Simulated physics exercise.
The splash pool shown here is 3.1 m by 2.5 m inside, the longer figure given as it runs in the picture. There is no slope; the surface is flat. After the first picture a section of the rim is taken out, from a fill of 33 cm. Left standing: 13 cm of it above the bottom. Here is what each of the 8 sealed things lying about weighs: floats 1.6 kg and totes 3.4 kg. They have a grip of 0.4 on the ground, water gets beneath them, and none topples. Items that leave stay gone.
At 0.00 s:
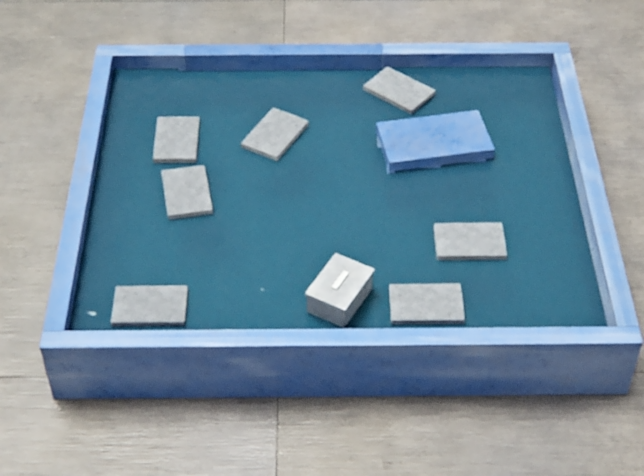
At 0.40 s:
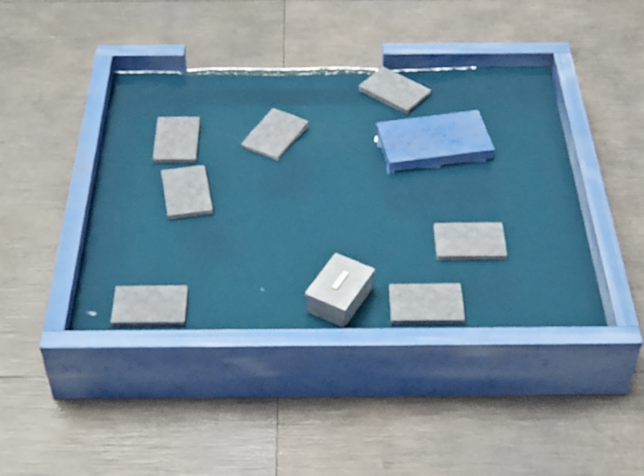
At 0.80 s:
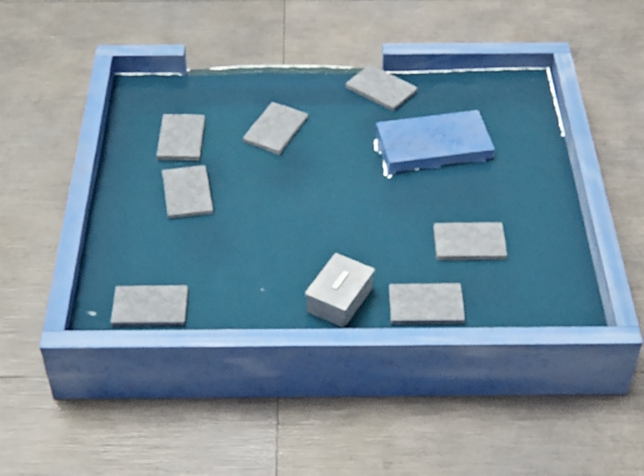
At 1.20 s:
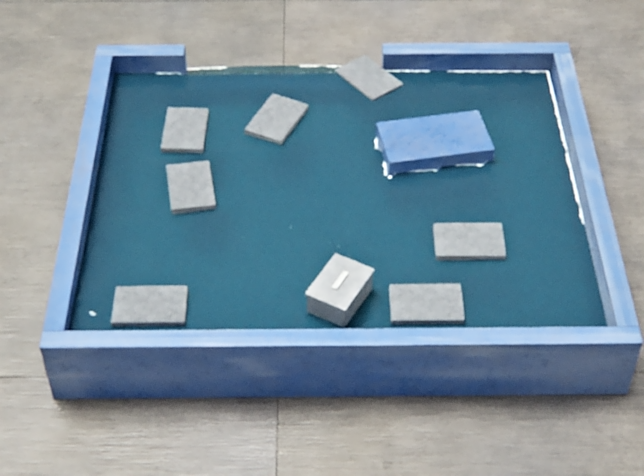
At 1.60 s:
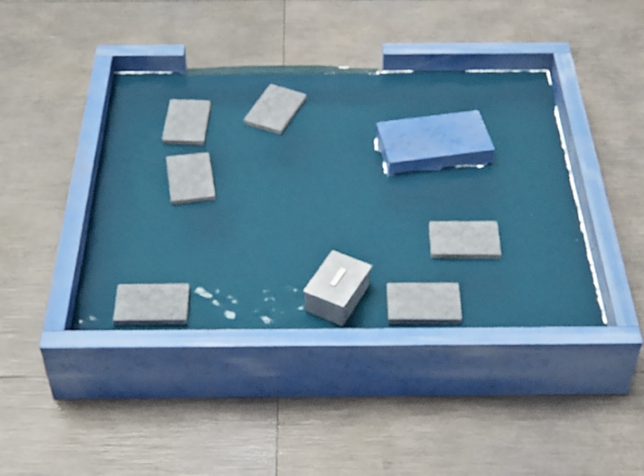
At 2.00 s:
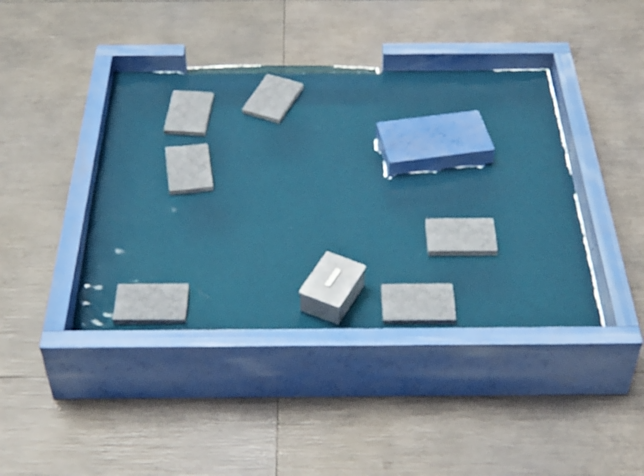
Grey slabs drift slowly in a shallow blue-rimmed pool on a pale floor, seen from above the front edge by a still camera. A blue block sits at back right, and a pale box with a white label at front centre. A section of back rim disappears, the nearest slab slides left into the gap and out of view, left-hand slabs creep backward, and lastly the box and right-hand slabs shift slightly left.
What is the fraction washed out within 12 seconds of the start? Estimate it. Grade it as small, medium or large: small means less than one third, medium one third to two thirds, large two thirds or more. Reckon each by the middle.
I would call it medium.
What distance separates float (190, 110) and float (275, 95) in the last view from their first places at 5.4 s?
Respectively: Washed out and washed out.
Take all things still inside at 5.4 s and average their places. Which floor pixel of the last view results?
Somewhere near (302, 278).
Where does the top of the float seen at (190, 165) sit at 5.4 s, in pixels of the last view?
(204, 135) or so.
After 2.8 s 1 of 8 are out; 7 afloat.
After 5.4 s 3 of 8 are out; 5 afloat.
After 8.0 s 3 of 8 are out; 5 afloat.
After 12.0 s 4 of 8 are out; 4 afloat.
